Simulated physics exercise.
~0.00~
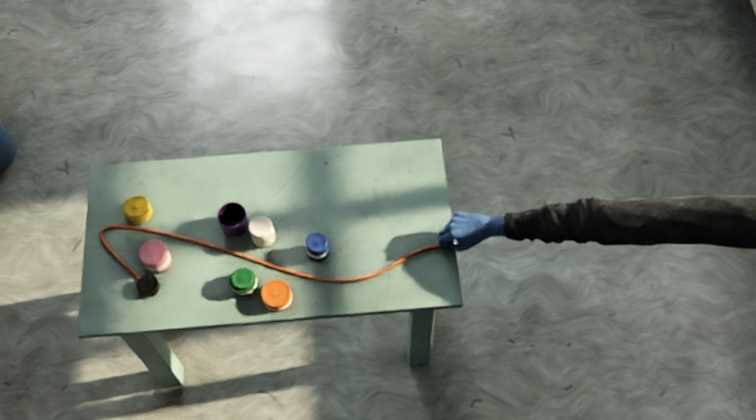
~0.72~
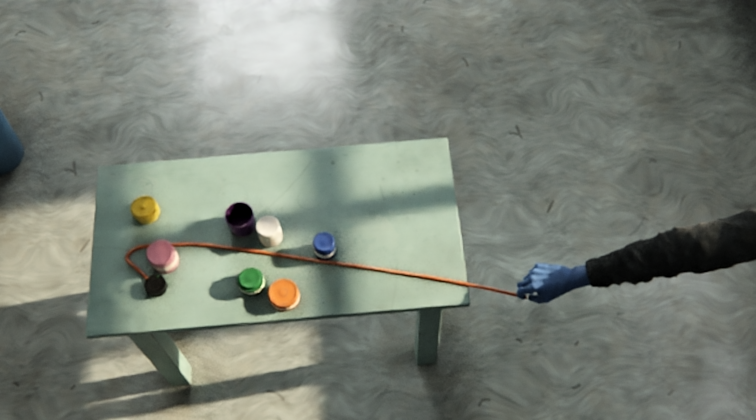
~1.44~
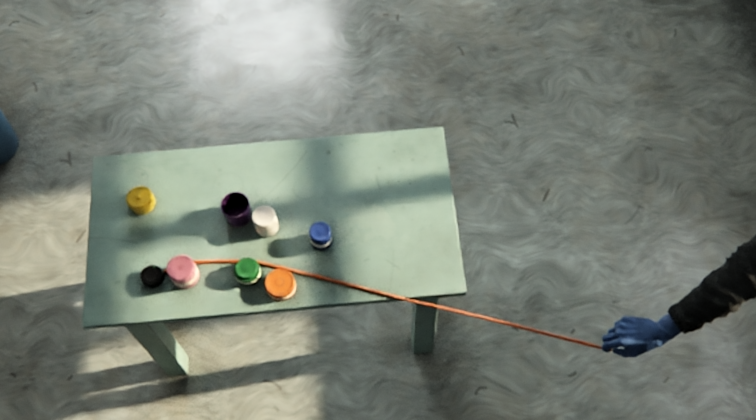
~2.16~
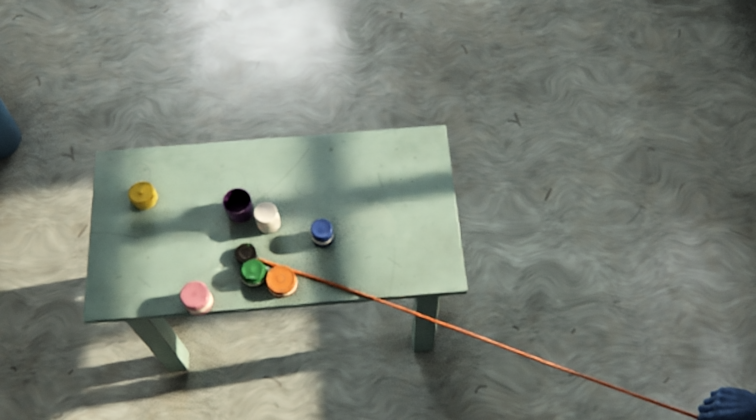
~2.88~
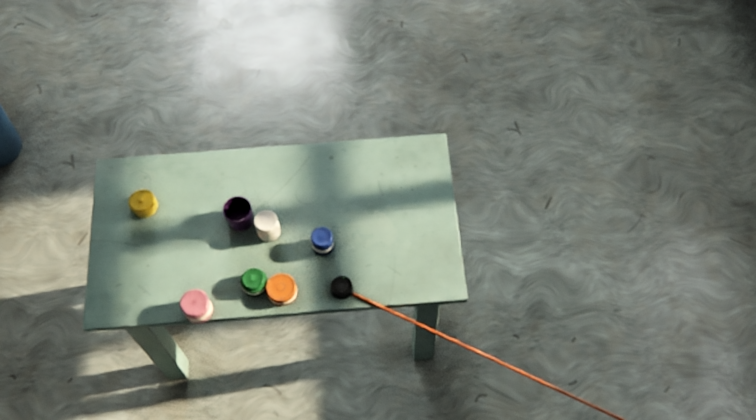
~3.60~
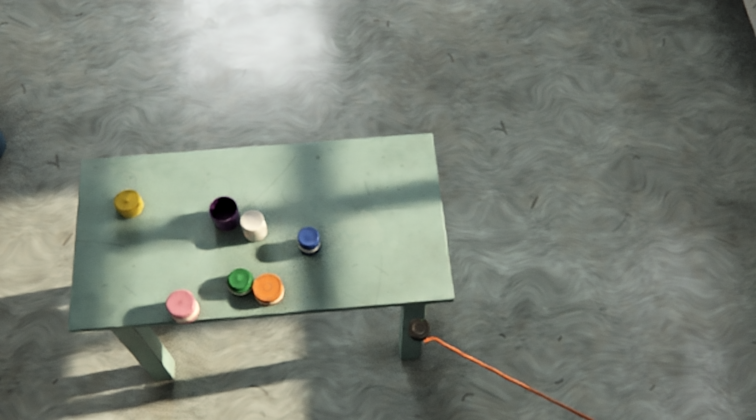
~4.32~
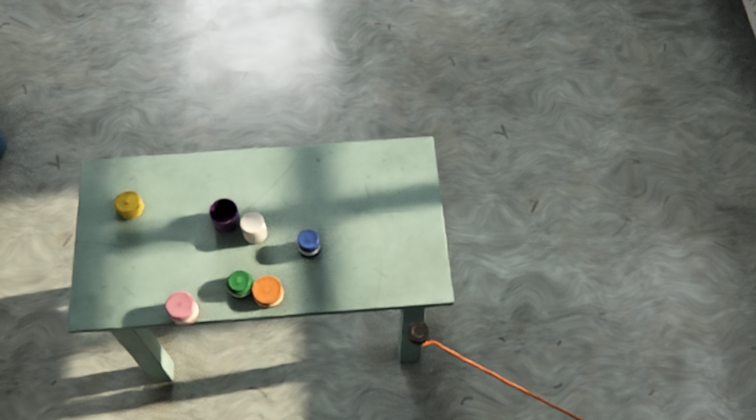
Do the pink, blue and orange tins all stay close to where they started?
No, the pink tin ends up well away from its starting spot, near the front edge of the table. The blue and orange tins stay close to where they began.
On a pale green table, a blue-gloved hand pulled an orange cord to the right, dragging a black reel that shifted the pink tin to the near edge before sliding off the table, while the other containers stayed nearly in place.
